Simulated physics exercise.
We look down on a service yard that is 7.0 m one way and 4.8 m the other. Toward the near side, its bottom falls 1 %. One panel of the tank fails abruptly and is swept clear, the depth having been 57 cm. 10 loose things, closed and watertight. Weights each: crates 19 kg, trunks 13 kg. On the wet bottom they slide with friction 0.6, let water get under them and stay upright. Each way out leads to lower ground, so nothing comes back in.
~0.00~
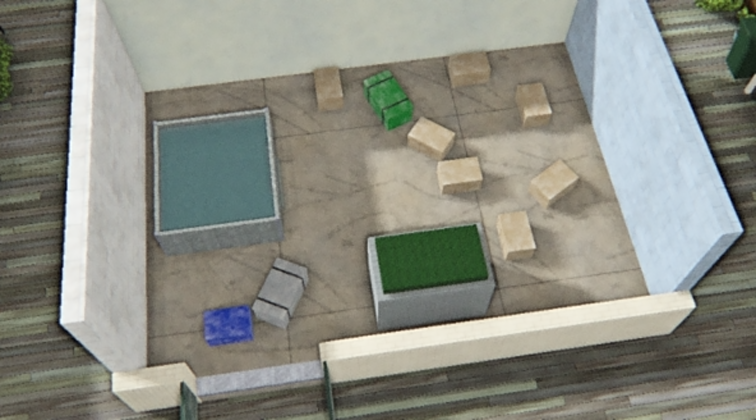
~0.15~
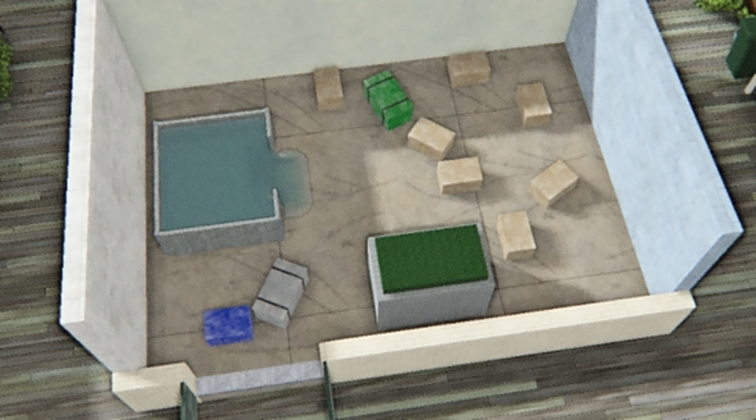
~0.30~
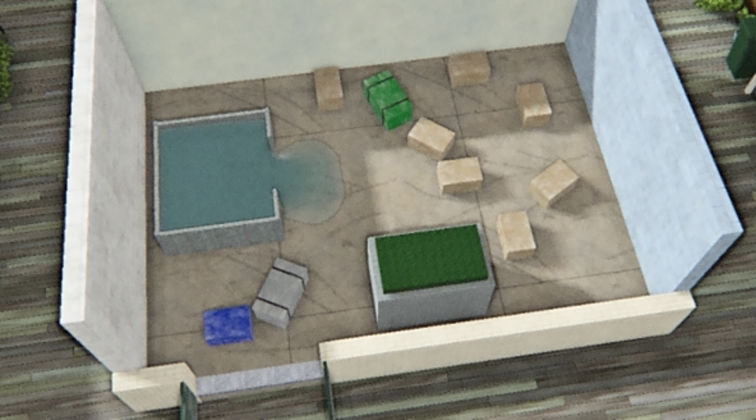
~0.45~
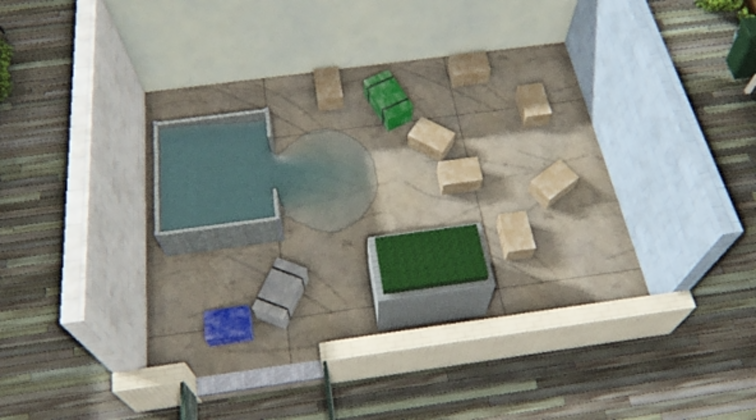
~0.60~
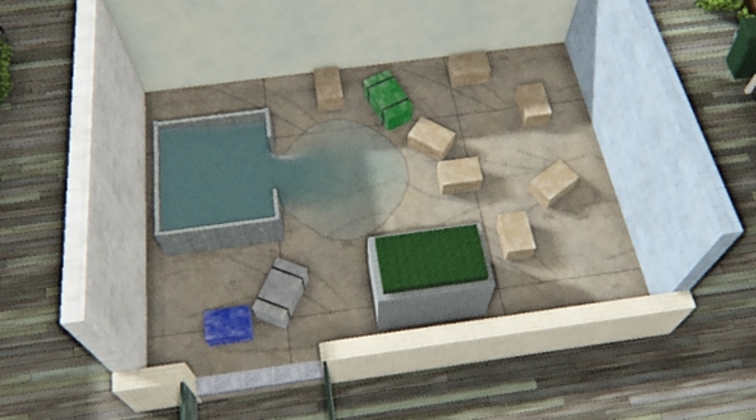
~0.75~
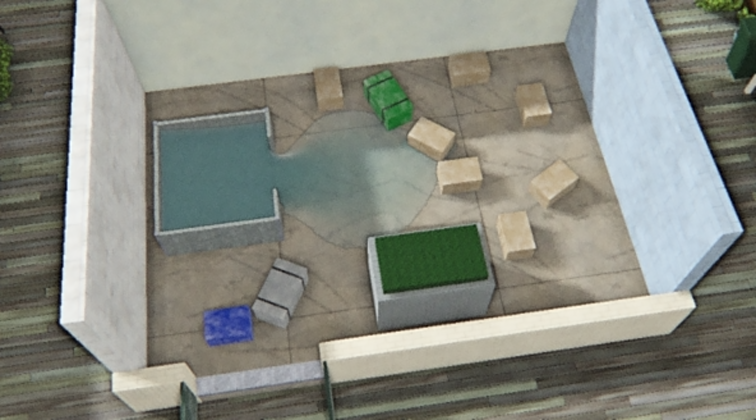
Water pours through a gap that opens in the right side of a grey tank at the left of a walled, paved yard, seen from above. Around it lie a blue crate and a grey object near the front, a green trunk toward the back, pale boxes to the right, and a green-topped block. The water fans rightward across the floor toward the nearest boxes, while every object and the camera stay still.
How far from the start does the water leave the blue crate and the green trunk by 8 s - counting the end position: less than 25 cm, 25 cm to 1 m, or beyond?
Blue crate: Stays near its start, green trunk: Is swept well away.
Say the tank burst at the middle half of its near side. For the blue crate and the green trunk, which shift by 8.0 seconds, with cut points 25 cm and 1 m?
In that situation the blue crate drifts a long way, while the green trunk stays about where it was.
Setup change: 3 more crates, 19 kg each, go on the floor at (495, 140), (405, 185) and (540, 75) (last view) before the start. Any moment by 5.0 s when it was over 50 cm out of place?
Beyond it, beyond it, within it.
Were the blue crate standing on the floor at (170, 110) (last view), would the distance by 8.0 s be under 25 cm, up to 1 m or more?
It hardly budges.
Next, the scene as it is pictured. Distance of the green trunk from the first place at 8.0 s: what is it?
Close to 150 cm by then.
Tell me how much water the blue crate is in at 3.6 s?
About 0 cm.
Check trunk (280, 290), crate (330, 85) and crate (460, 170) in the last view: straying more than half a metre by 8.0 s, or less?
The first never reached the threshold, the second never reached the threshold, and the third topped the threshold.
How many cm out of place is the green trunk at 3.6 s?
By then it has shifted roughly 120 cm.
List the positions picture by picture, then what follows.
The blue crate at (227, 322) rests on the ground; the green trunk at (388, 93), on the bottom; 3.0 m2 under water; 0 of 10 have shifted, in the first picture.
The blue crate at (227, 322), on the bottom; the green trunk at (388, 93) rests on the ground; water covers 3.4 m2; 0 of 10 have shifted, in the second picture.
The blue crate at (227, 322), on the bottom; the green trunk at (388, 93) rests on the ground; 4.1 m2 under water; 0 of 10 have shifted, in the third picture.
The blue crate at (227, 322) rests on the ground; the green trunk at (388, 93), on the bottom; 5.0 m2 under water; 0 of 10 have shifted, in the fourth picture.
The blue crate at (227, 322) rests on the ground; the green trunk at (388, 93), on the bottom; 6.0 m2 under water; 0 of 10 have shifted, in the fifth picture.
The blue crate at (227, 322), on the bottom; the green trunk at (388, 93) rests on the ground; water covers 7.0 m2; 0 of 10 have shifted, in the sixth picture.
After 1.6 s the blue crate is near (227, 322), 0.0 m from its start, aground; the green trunk is near (423, 68), 0.7 m from its start, aground; 0 of 10 are out; 0 afloat.
After 3.6 s the blue crate is near (227, 322), 0.0 m from its start, aground; the green trunk is near (460, 62), 1.3 m from its start, afloat; 0 of 10 are out; 7 afloat.
After 5.6 s the blue crate is near (227, 322), 0.0 m from its start, aground; the green trunk is near (495, 73), 1.7 m from its start, afloat; 0 of 10 are out; 6 afloat.
After 8.0 s the blue crate is near (227, 322), 0.0 m from its start, aground; the green trunk is near (495, 114), 1.7 m from its start, afloat; 0 of 10 are out; 6 afloat.
